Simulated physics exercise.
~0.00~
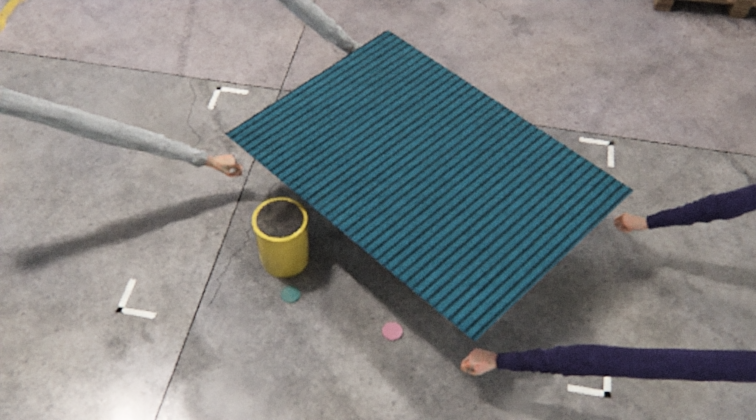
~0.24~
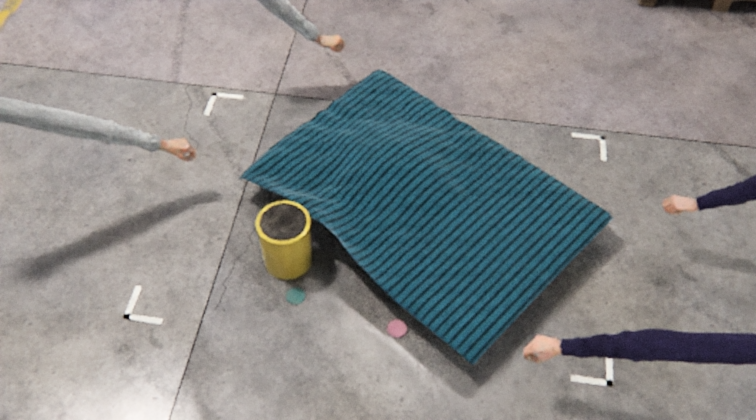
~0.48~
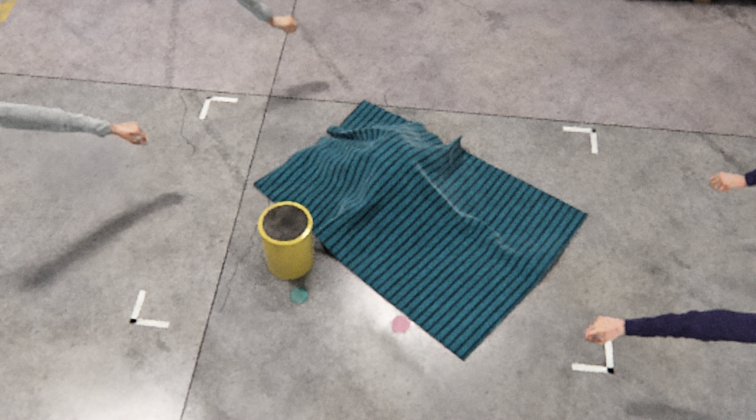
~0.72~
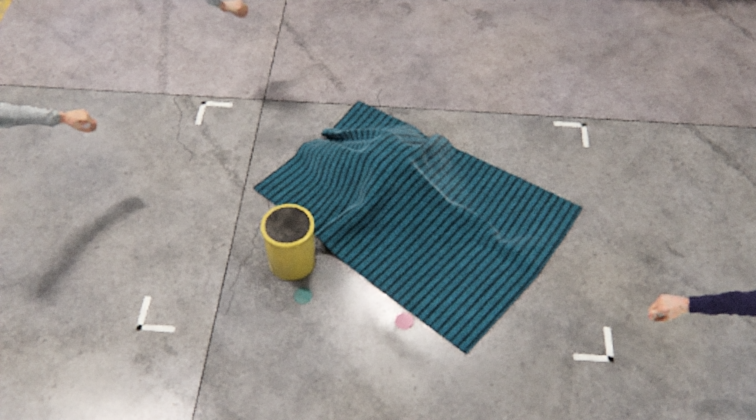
Four hands releasing a striped teal sheet that drops and settles in folds on a concrete floor beside an uncovered yellow pot.
